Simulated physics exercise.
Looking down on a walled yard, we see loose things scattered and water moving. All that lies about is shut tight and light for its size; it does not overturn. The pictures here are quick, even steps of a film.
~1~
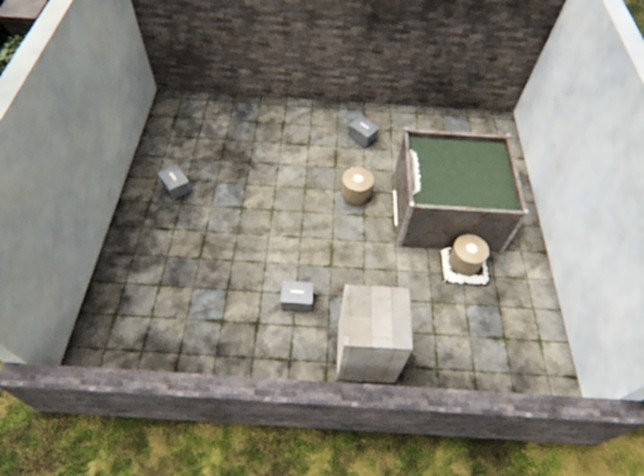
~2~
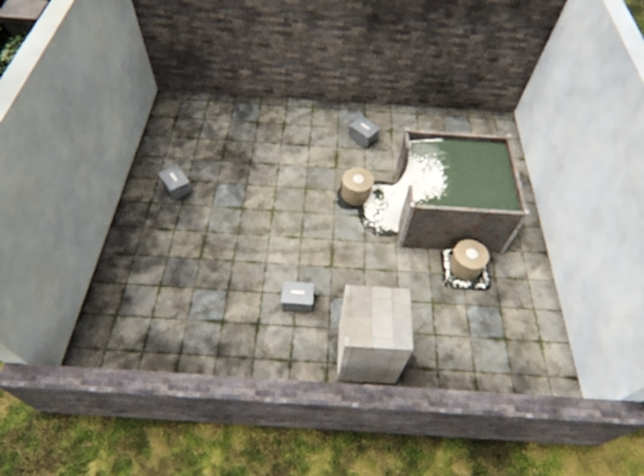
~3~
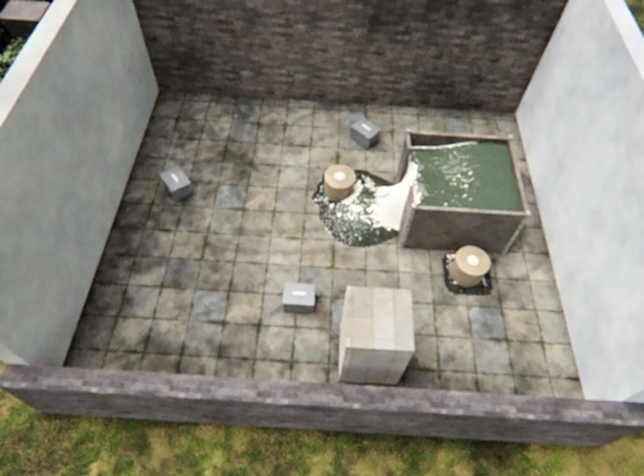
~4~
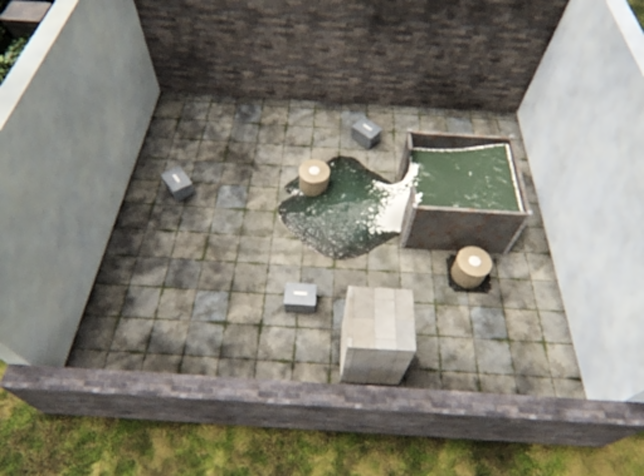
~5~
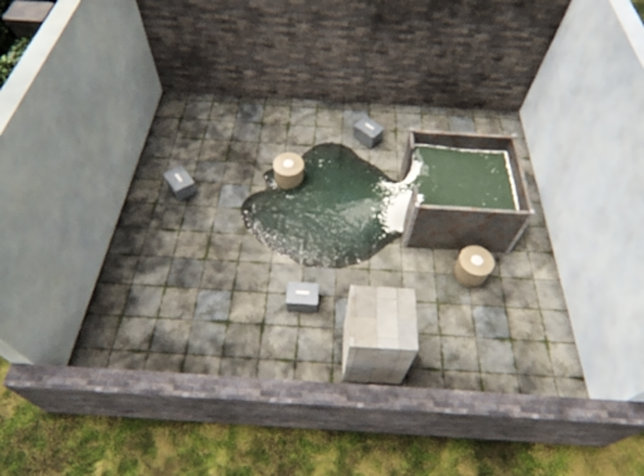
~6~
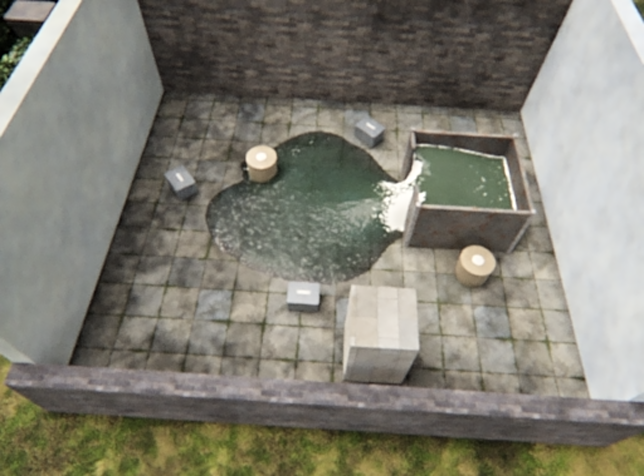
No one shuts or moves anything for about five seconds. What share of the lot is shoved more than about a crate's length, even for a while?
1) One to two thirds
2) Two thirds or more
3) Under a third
The answer is 1.
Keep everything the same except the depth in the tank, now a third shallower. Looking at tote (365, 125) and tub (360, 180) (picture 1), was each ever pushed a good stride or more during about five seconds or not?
Fell short of it; covered that distance.
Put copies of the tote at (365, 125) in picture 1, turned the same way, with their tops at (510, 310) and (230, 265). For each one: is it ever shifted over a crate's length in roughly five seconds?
Taking them in order, the first one never gets that far and the second one goes the distance.
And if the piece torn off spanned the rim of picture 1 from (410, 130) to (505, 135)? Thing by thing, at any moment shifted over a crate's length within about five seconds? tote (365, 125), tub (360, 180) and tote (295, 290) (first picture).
In turn: Cleared that distance, stayed short, stayed short.
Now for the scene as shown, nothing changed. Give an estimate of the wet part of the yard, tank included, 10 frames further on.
Estimate: Close to 60 in a hundred.
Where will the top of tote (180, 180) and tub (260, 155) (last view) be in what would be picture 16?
I'd say around (145, 179) for the first and around (164, 103) for the second.
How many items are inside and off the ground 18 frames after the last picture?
That comes out at 2.
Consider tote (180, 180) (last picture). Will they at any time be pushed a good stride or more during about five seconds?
Answer for this object: Driven that far.
A moment on, 1 of 5 are well off their spots; 0 afloat.
Next, 1 of 5 are well off their spots; 1 afloat.
Later, 2 of 5 are well off their spots; 2 afloat.
In the end, 2 of 5 are well off their spots, and 2 have been at some point; 2 afloat.
